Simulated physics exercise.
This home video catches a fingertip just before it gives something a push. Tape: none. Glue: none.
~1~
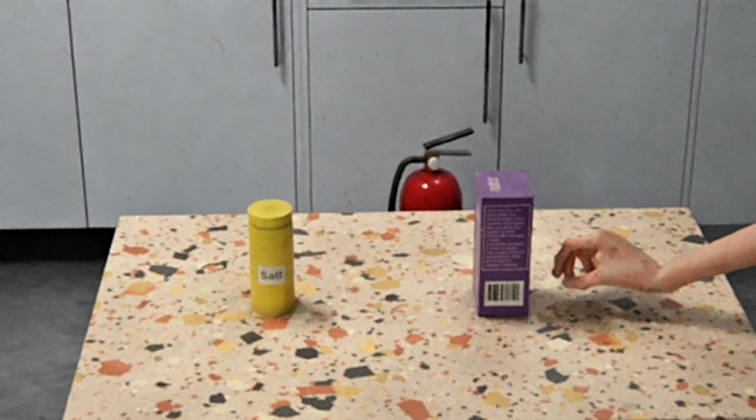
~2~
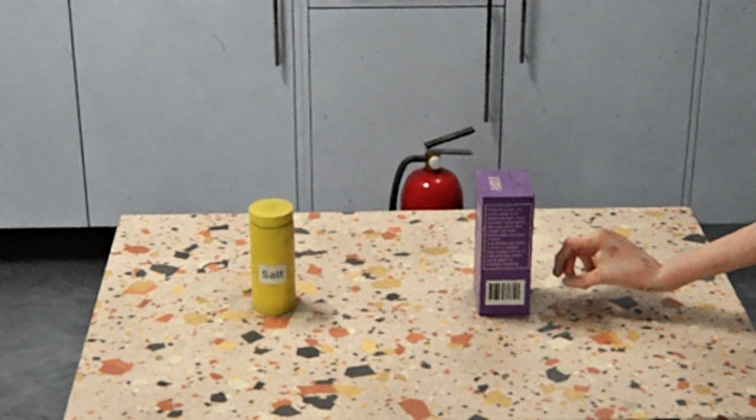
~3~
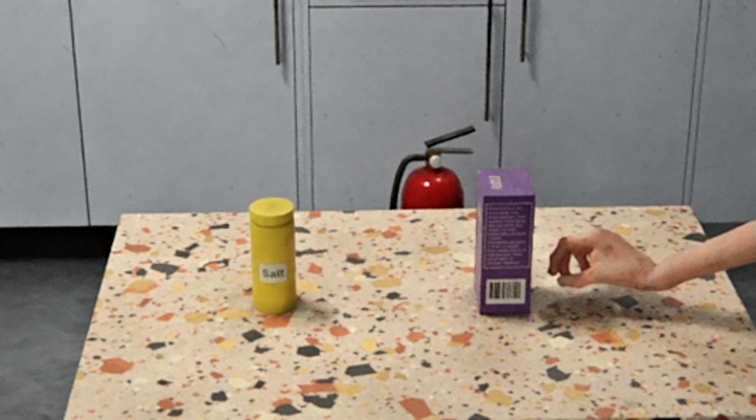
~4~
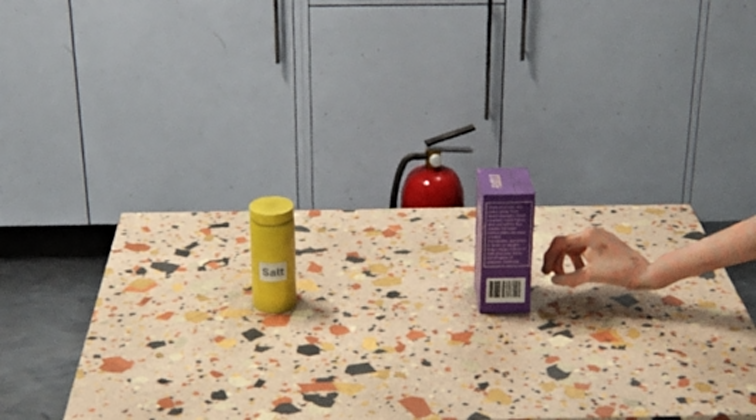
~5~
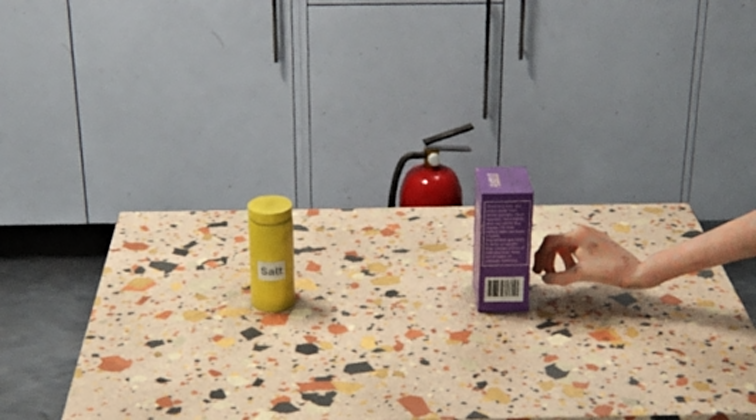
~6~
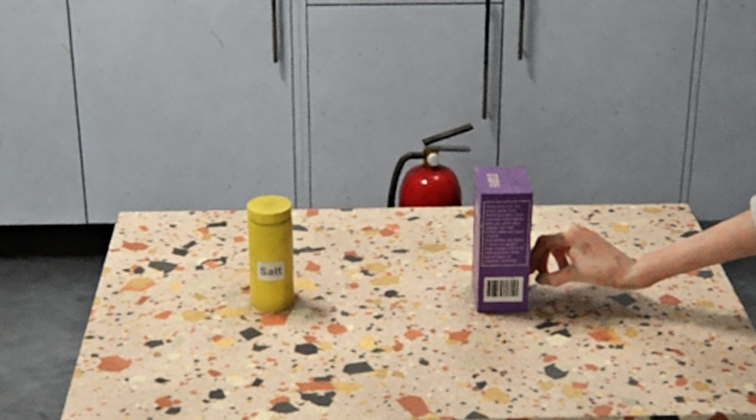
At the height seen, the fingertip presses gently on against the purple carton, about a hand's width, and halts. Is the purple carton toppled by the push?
No: Most likely it remains on its bottom.
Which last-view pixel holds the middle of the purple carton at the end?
Near (418, 241).
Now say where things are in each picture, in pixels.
The first picture shows purple carton (502, 244).
The second picture shows purple carton (503, 243).
The third picture shows purple carton (504, 242).
The fourth picture shows purple carton (504, 241).
The fifth picture shows purple carton (502, 240).
The sixth picture shows purple carton (501, 240).
Then, 0.30 s past the last view, purple carton displaced a little near (484, 240).
Then, 0.70 s past the last view, purple carton displaced about its own width near (453, 240).
Then, 1.10 s past the last view, purple carton displaced about its own width near (423, 241).
Finally, moved from the start, purple carton. Final places as the last picture's camera would see them, purple carton near (418, 241).
